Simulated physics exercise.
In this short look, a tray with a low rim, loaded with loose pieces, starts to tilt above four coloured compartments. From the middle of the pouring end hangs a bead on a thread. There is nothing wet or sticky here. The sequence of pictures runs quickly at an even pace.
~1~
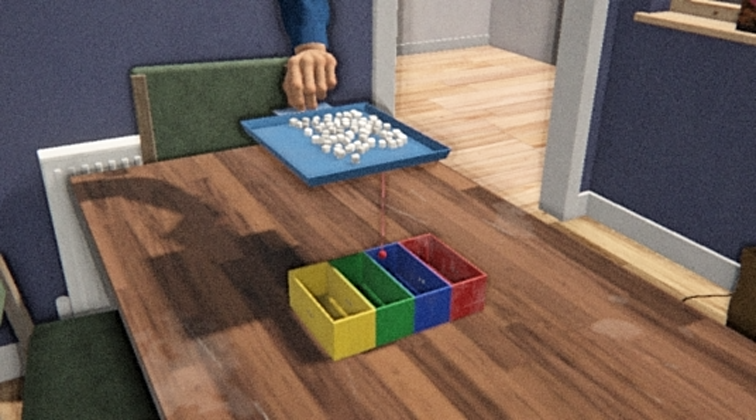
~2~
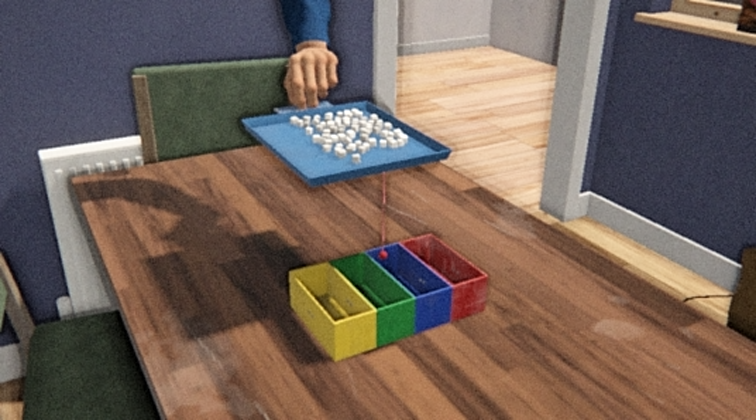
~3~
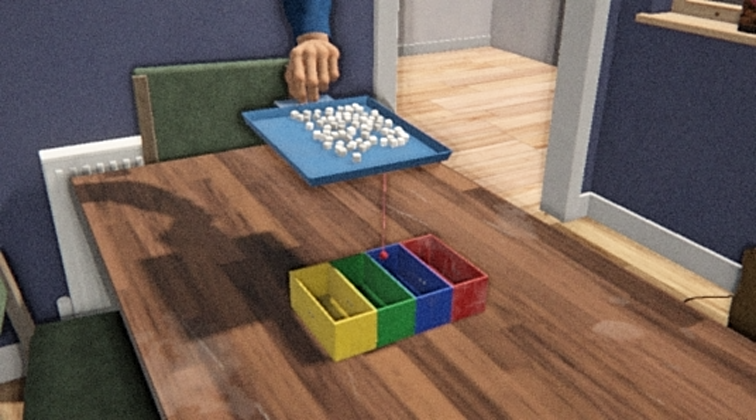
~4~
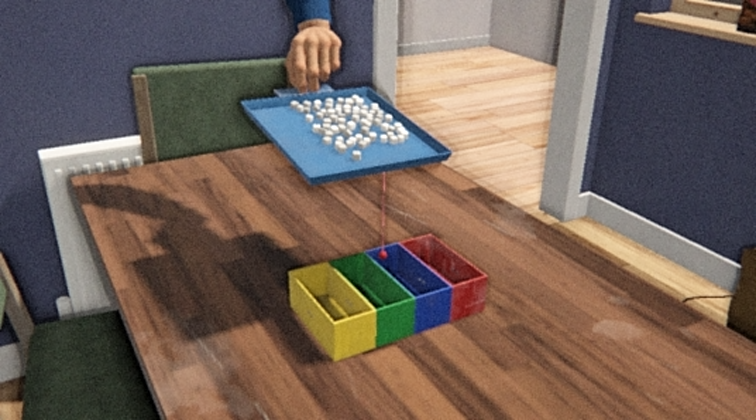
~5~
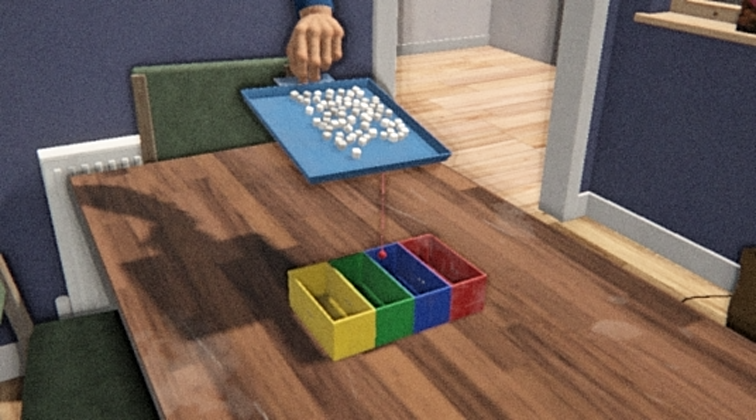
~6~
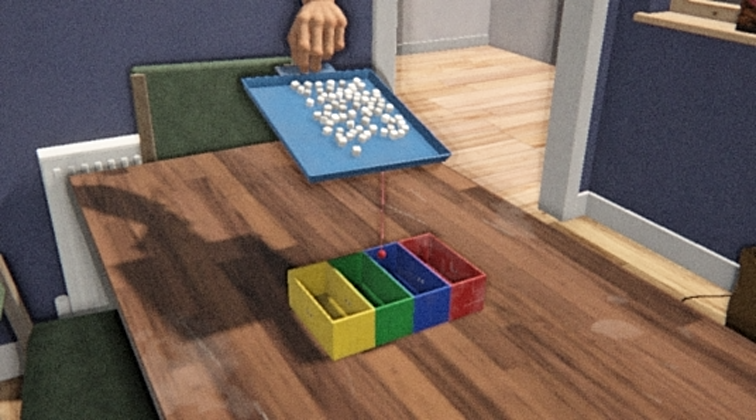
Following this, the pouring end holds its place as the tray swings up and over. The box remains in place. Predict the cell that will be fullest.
I would say the red cell.
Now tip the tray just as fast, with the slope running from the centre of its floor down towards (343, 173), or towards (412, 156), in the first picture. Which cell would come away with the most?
First try: The yellow one; second try: The red cell.
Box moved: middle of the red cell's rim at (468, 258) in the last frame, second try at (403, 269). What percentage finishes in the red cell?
It works out to 20 percent and then 30 percent.
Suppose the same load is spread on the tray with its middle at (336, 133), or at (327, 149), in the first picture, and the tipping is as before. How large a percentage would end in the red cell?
Close to 30 and close to 30 per cent.
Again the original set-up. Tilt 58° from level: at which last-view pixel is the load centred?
Its middle sits at about pixel (422, 155).
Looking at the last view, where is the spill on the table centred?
The centre sits near (518, 299).
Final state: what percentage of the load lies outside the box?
Some 20 per cent.
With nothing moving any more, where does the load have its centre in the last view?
Close to (441, 300) in the last view.
Soon, tray tipped steeply; most on the tray; a small part falling or outside the box.
A while on, tray tipped right over; about half on the tray; about a quarter in the red cell; a small part in the blue cell; a small part in the green cell; a small part falling or outside the box.
Towards the end, tray tipped past a quarter turn; about half in the red cell; about a third in the blue cell; a small part in the green cell; about a quarter falling or outside the box.
Finally, tray tipped past a quarter turn; about half in the red cell; about a third in the blue cell; a small part in the green cell; none in the yellow cell; about a quarter outside the box.
